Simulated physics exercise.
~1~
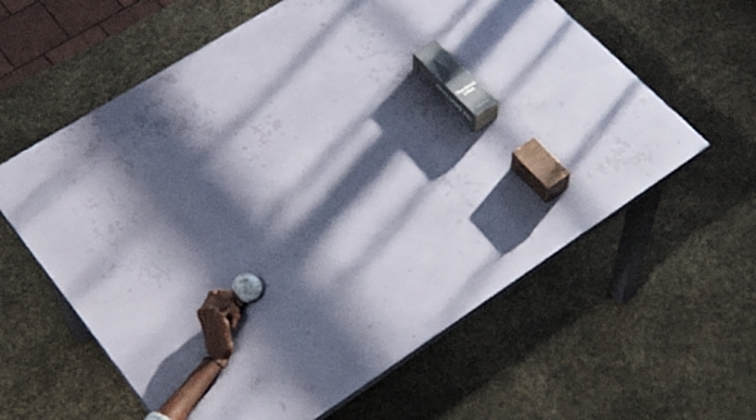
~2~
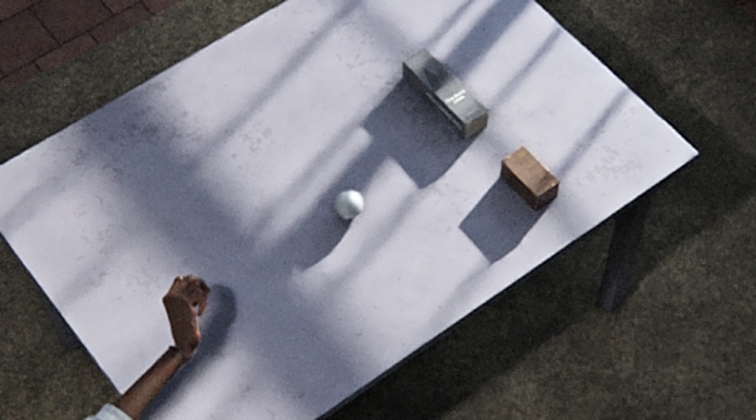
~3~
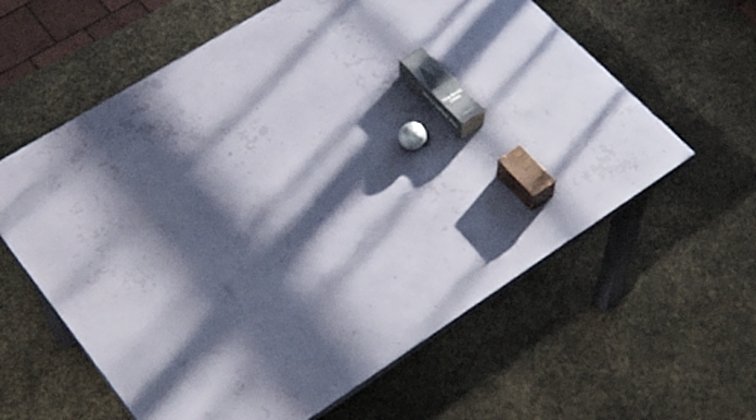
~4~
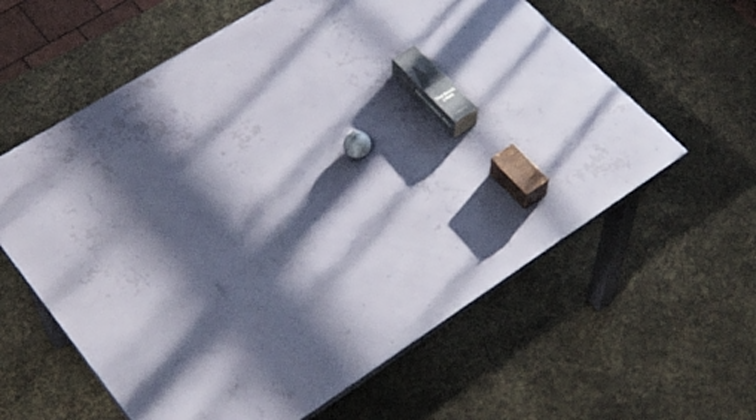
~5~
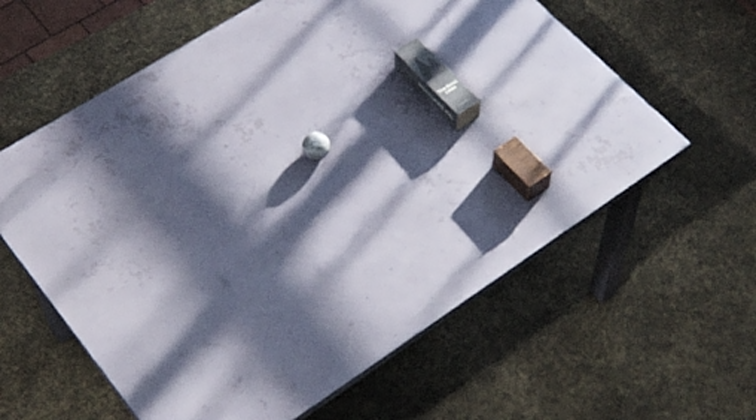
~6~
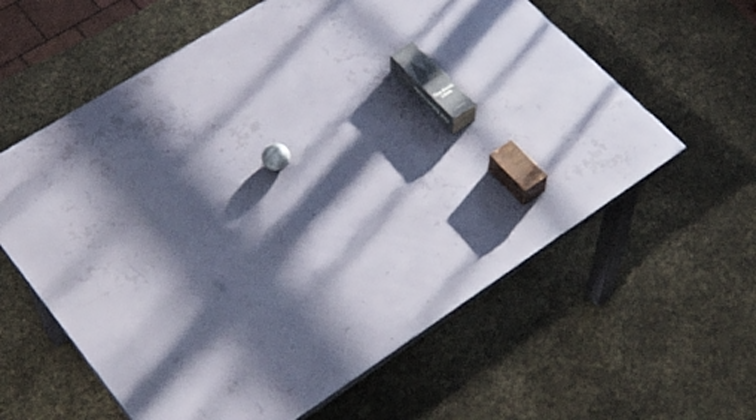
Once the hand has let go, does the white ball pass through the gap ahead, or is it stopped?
The white ball is stopped. It reaches the grey object beside the gap and bounces back to the left instead of going through.
